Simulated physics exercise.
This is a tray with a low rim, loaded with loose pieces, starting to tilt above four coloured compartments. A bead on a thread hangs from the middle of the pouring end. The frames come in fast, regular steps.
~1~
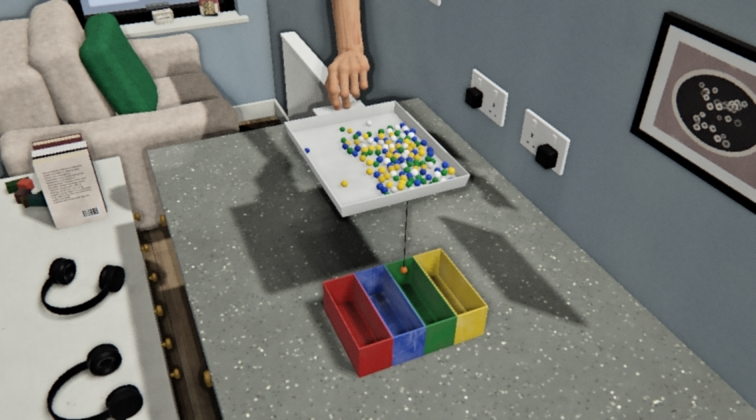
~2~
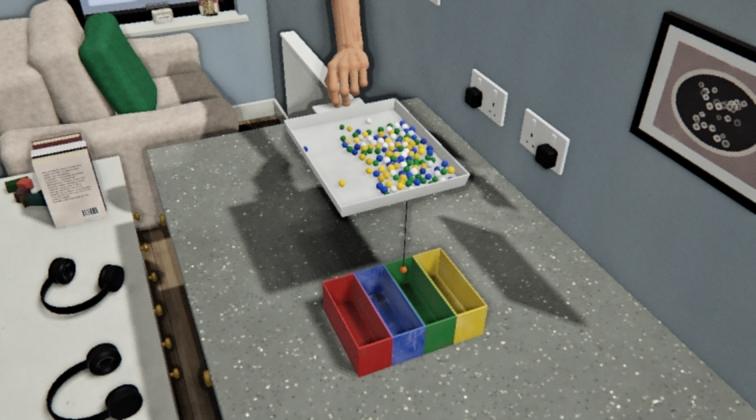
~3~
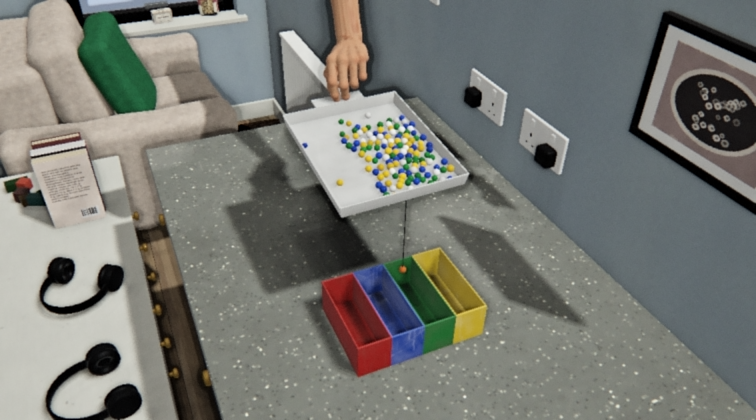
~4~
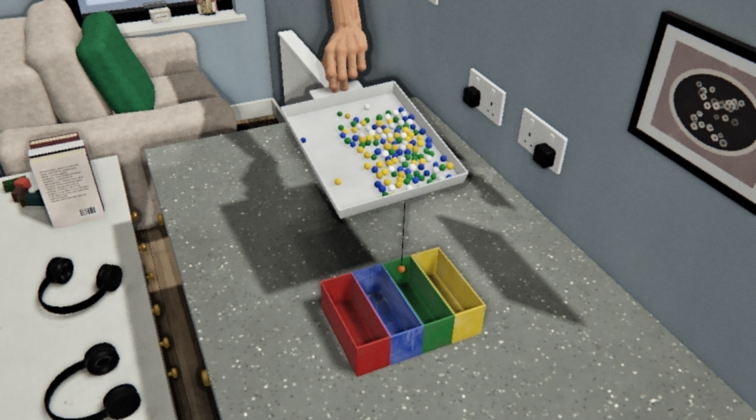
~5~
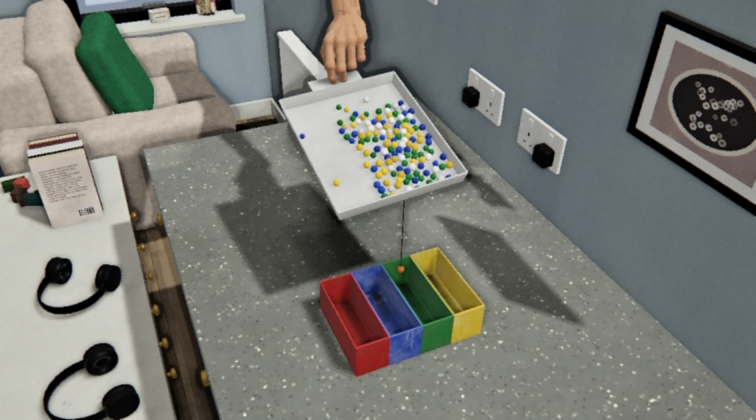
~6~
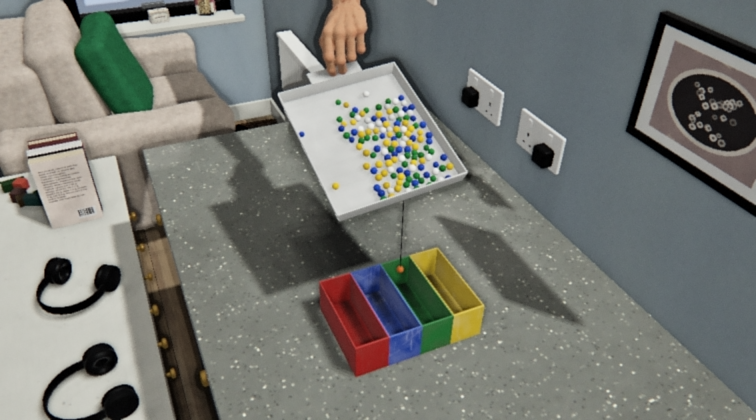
A hand gradually tilts a white tray of colourful beads above four coloured compartments.
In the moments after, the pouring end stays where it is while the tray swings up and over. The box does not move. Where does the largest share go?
Fullest: The red cell.
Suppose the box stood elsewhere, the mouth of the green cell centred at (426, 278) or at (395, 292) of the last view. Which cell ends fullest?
In turn: Red; that blue cell.
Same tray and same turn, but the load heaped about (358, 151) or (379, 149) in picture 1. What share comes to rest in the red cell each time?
Near 60 % and 50 %.
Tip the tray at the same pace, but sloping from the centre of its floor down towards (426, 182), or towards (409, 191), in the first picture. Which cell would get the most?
At the first place that yellow cell, at the second yellow.
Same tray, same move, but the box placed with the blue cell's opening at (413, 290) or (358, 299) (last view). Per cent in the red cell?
The first gives 30 %, the second 20 %.
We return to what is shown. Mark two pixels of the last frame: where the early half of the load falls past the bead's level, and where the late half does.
At about (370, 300), then at (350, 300).
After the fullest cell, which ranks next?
It is blue.
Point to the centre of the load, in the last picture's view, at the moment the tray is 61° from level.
Around (382, 186).
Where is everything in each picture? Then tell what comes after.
In the first picture, corners of the pouring end at (343, 205) and (466, 174), level; middle of the load at (397, 157), round plastic beads; bead on its thread at (404, 270); red cell at (376, 355); blue cell at (409, 344); green cell at (440, 333); yellow cell at (471, 323).
In the second picture, corners of the pouring end at (342, 205) and (466, 174), level; middle of the load at (396, 155).
In the third picture, corners of the pouring end at (342, 206) and (466, 173), tipped barely, lowest at the left corner; middle of the load at (396, 152).
In the fourth picture, corners of the pouring end at (341, 208) and (465, 172), tipped a little, lowest at the left corner; middle of the load at (395, 148).
In the fifth picture, corners of the pouring end at (340, 210) and (464, 171), tipped a little, lowest at the left corner; middle of the load at (394, 145).
In the sixth picture, corners of the pouring end at (339, 212) and (464, 171), tipped clearly, lowest at the left corner; middle of the load at (394, 144), nearly all on the move; red cell at (372, 354); blue cell at (405, 343); green cell at (437, 332); yellow cell at (467, 322).
Soon after the last picture, tray tipped steeply; nearly all on the tray; a stray few falling or outside the box.
A little later, tray tipped right over; about a quarter on the tray; about a quarter in the red cell; a small part in the blue cell; a small part in the green cell; about a third falling or outside the box.
Later still, tray tipped past a quarter turn; about half in the red cell; about a quarter in the blue cell; a small part in the green cell; about a quarter falling or outside the box.
By the end, tray tipped past a quarter turn; about half in the red cell; about a quarter in the blue cell; a small part in the green cell; none in the yellow cell; about a quarter outside the box.
